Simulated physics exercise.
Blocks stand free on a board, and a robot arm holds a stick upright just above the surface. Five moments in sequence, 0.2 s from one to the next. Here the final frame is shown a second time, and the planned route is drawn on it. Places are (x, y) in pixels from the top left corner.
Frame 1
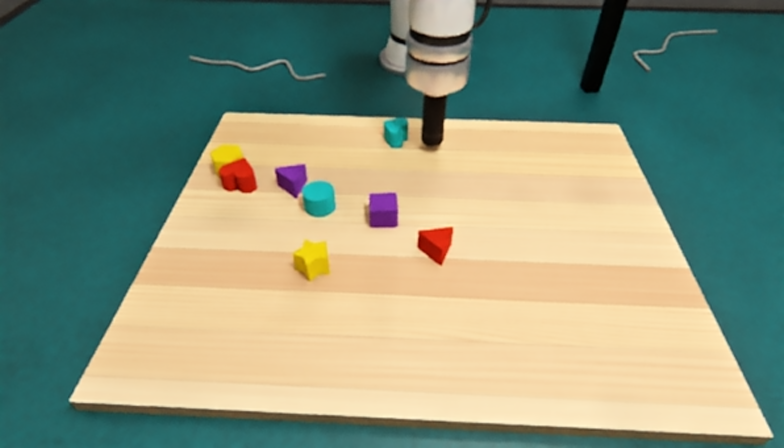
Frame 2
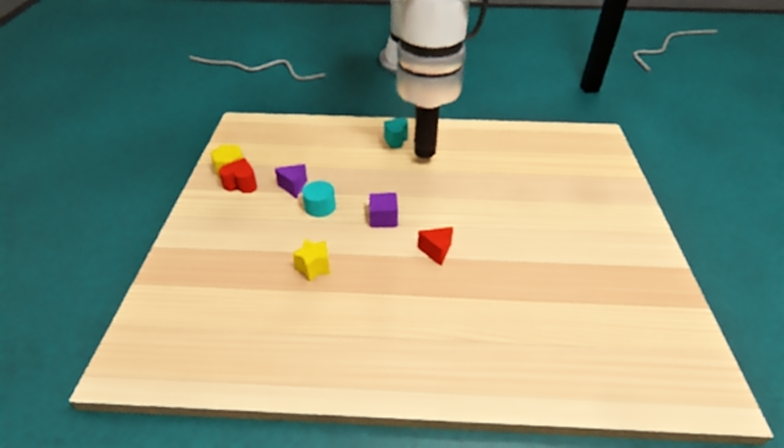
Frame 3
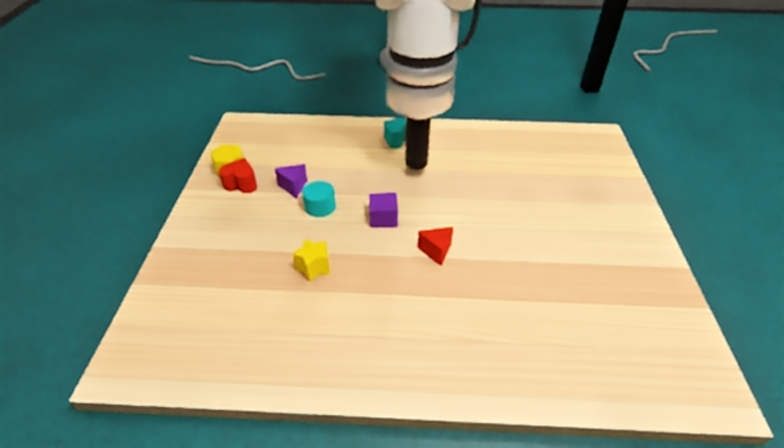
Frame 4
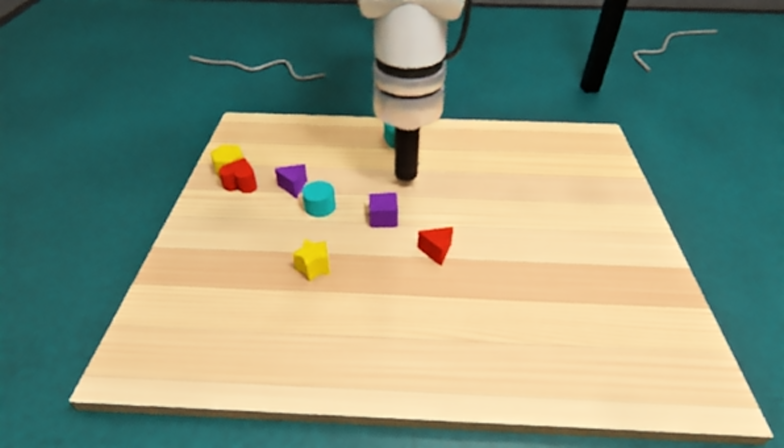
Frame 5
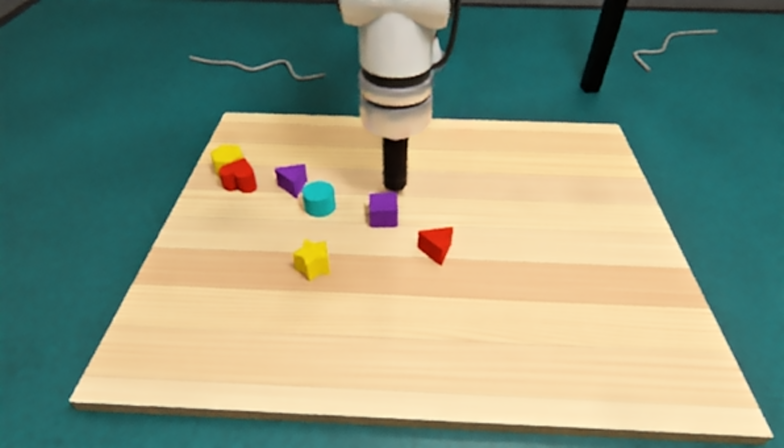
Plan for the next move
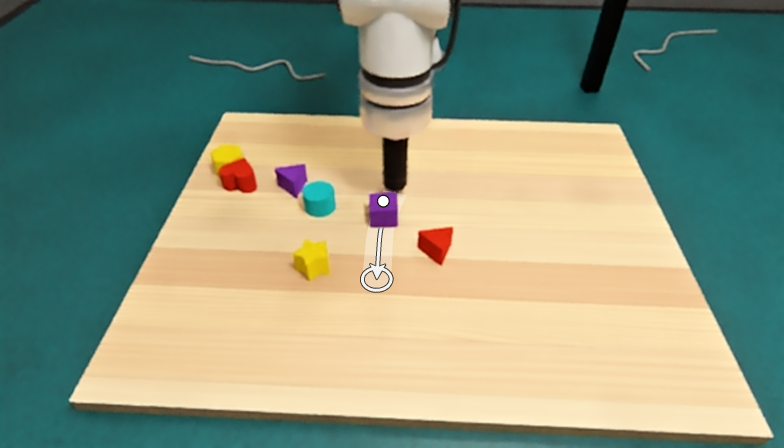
A robot arm moves its black stick down and left toward the purple square block.
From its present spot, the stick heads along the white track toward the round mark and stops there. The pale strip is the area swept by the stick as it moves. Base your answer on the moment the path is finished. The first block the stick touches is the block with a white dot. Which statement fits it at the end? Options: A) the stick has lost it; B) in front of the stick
A.
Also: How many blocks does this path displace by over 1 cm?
Blocks that move over 1 cm: One.
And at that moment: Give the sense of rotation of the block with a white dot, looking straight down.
Seen from overhead, it turns clockwise.
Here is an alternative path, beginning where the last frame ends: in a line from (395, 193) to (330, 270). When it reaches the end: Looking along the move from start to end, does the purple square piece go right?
I believe not.
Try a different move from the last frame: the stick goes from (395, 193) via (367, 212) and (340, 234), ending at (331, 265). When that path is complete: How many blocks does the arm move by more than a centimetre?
Two blocks move more than 1 cm.
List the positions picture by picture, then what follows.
The first picture shows tip of the stick (432, 141), middles of tops, purple square piece (383, 201), red three-sided block (438, 235).
The second picture shows stick (425, 153), nothing pushed.
The third picture shows stick (416, 164), nothing pushed.
The fourth picture shows stick (406, 174), nothing pushed.
The fifth picture shows stick (395, 184), purple square piece (383, 201), red three-sided block (438, 235).
The line goes from (395, 193) over (384, 218) and (379, 246) to (377, 279); the dot is on the purple square piece.
What follows on the original path. One third of the way, stick (384, 210); purple square piece (373, 219), turned 20° clockwise.
Two thirds of the way, stick (379, 238); purple square piece (359, 247), turned 50° clockwise.
At the end, stick (377, 271); purple square piece (345, 265), turned 85° clockwise; red three-sided block unmoved.
